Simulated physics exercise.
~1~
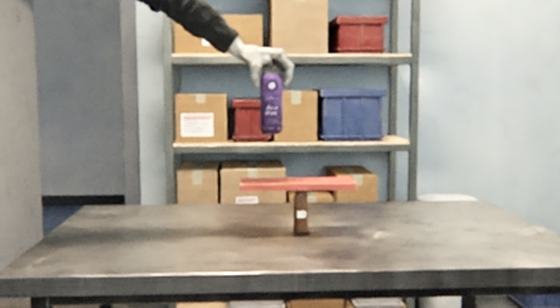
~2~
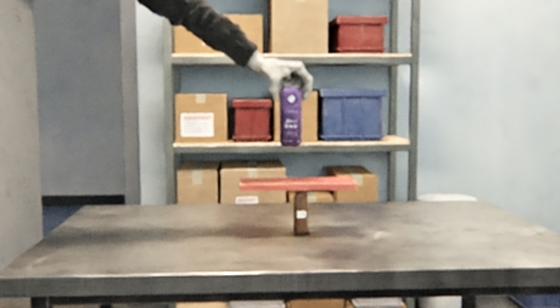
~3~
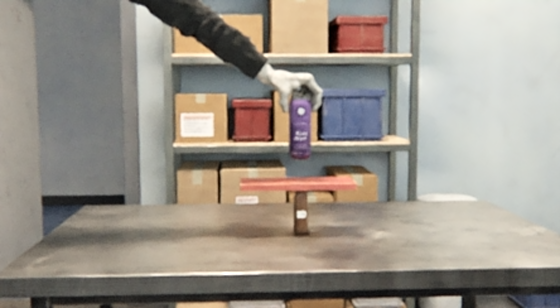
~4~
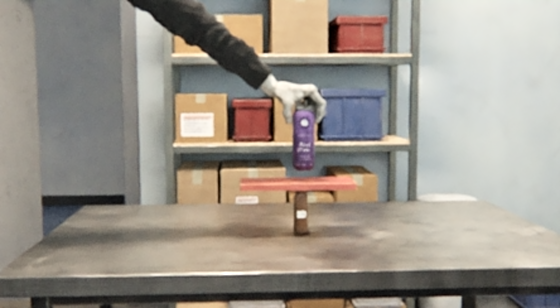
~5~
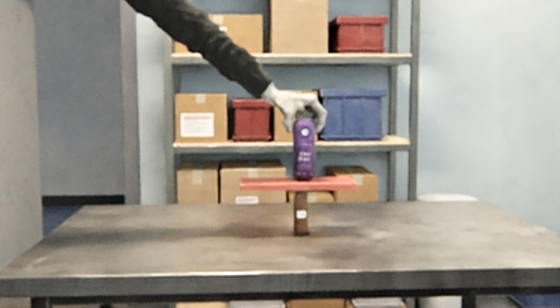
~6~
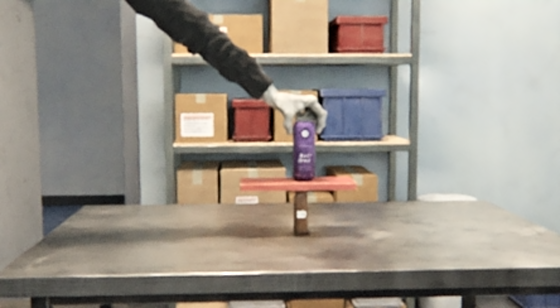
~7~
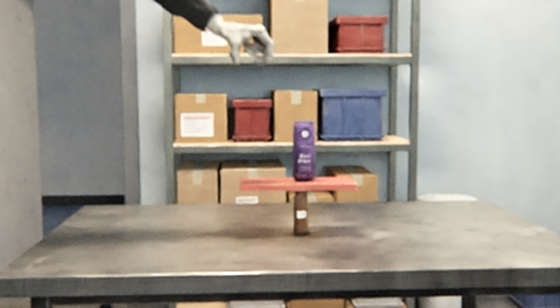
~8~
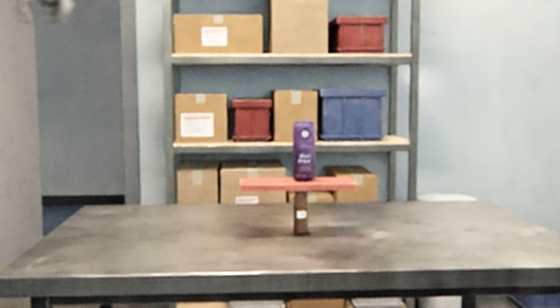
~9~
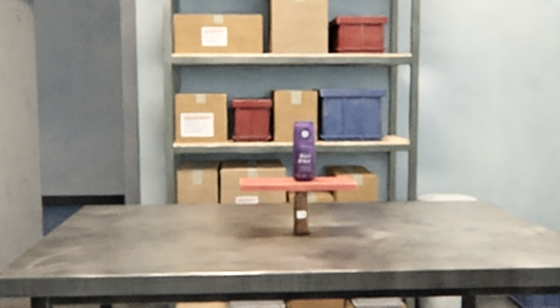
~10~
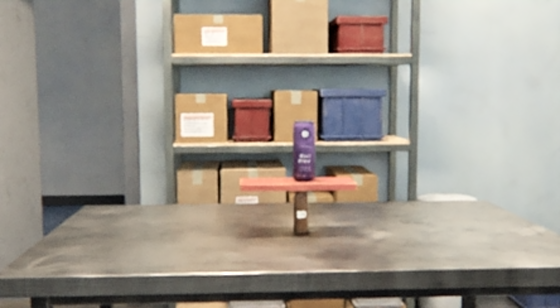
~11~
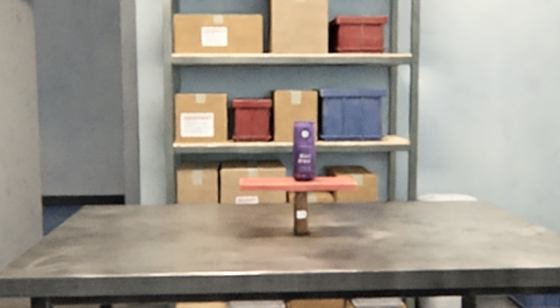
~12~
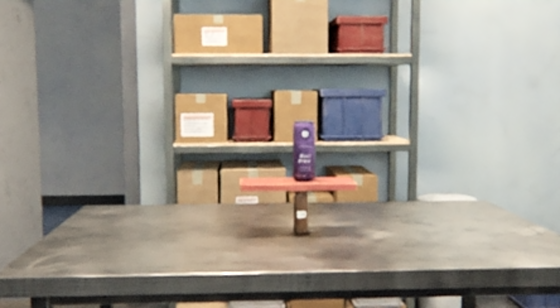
Purple can being lowered by a gloved hand onto a red board atop a brown shaker, staying balanced after the hand withdraws.
